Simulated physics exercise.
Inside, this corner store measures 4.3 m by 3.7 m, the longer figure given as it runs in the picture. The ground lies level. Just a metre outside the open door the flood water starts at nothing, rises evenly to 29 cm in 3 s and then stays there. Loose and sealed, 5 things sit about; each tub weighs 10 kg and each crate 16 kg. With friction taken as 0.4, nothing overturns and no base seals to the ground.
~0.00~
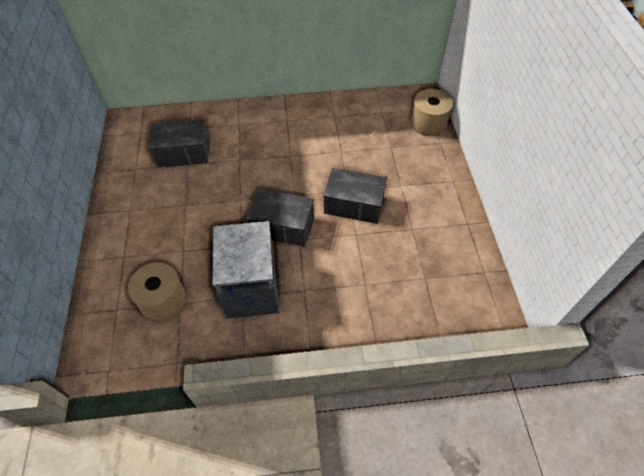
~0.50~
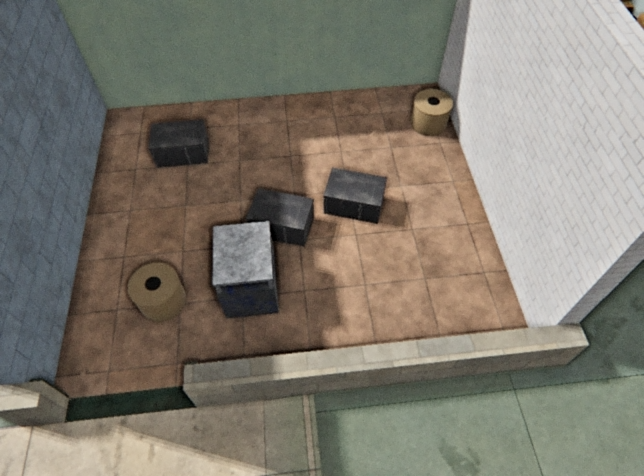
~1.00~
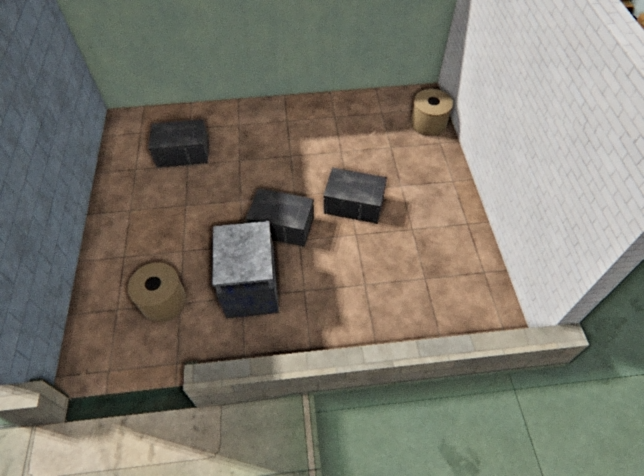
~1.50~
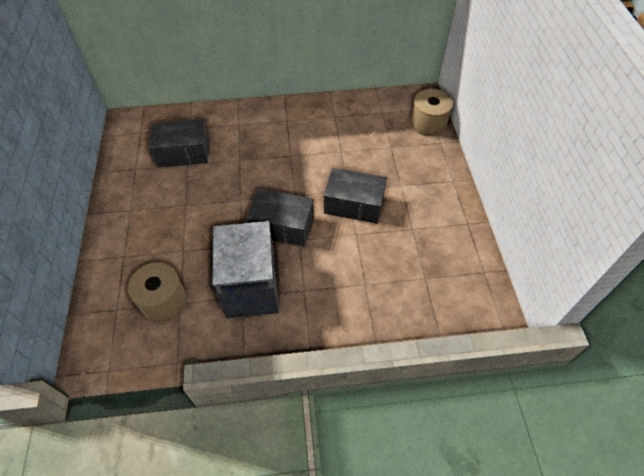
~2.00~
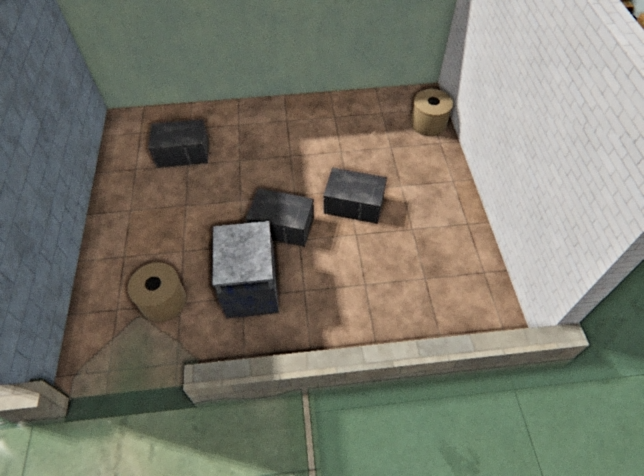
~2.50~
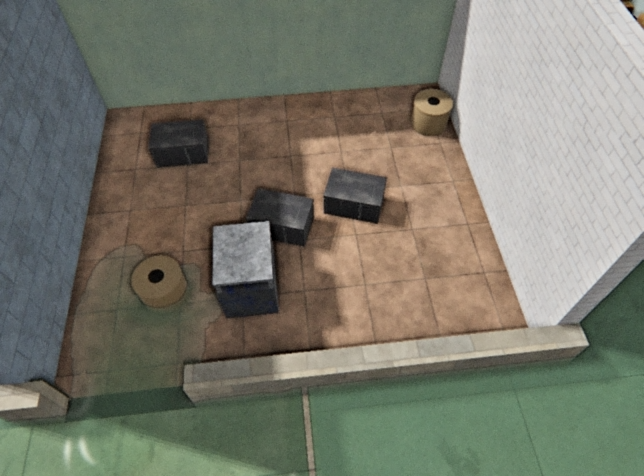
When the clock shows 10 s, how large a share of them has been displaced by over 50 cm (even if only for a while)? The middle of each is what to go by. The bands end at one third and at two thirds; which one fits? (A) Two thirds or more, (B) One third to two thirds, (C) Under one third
One third to two thirds (B).
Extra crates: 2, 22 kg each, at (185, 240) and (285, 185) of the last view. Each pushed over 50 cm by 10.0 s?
The first: Farther. The second: Not as far.
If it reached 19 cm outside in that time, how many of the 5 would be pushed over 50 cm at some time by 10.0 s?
Then the count would be 3.
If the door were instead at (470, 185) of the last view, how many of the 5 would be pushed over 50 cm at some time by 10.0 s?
The answer then is 4.
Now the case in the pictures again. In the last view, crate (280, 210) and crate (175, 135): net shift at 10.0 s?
They've ended up 0 cm and 350 cm away, in that order.
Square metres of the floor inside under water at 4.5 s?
Flooded: Near 8.5 m2.
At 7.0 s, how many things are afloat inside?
Count at that moment: 2.
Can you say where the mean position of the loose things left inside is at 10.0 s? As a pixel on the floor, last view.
Close to pixel (362, 274).
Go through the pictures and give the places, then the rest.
A tub at (153, 284), on the bottom; a crate at (280, 208), on the bottom; 0.0 m2 under water; 0 of 5 have shifted, in the first picture.
A tub at (153, 284), on the bottom; a crate at (280, 208), on the bottom; 0.0 m2 under water; 0 of 5 have shifted, in the second picture.
A tub at (153, 284) rests on the ground; a crate at (280, 208) rests on the ground; water covers 0.0 m2; 0 of 5 have shifted, in the third picture.
A tub at (153, 284) rests on the ground; a crate at (280, 208) rests on the ground; 0.0 m2 under water; 0 of 5 have shifted, in the fourth picture.
A tub at (153, 284), on the bottom; a crate at (280, 208), on the bottom; 0.5 m2 under water; 0 of 5 have shifted, in the fifth picture.
A tub at (156, 276) rests on the ground, 8 cm from its start; a crate at (280, 208), on the bottom; water covers 1.4 m2; 1 of 5 have shifted, in the sixth picture.
After 3.5 s 1 of 5 are over 50 cm from their spots; 0 afloat.
After 4.5 s 2 of 5 are over 50 cm from their spots; 0 afloat.
After 7.0 s 2 of 5 are over 50 cm from their spots; 2 afloat.
After 10.0 s 3 of 5 are over 50 cm from their spots, and 3 have been at some point; 3 afloat.
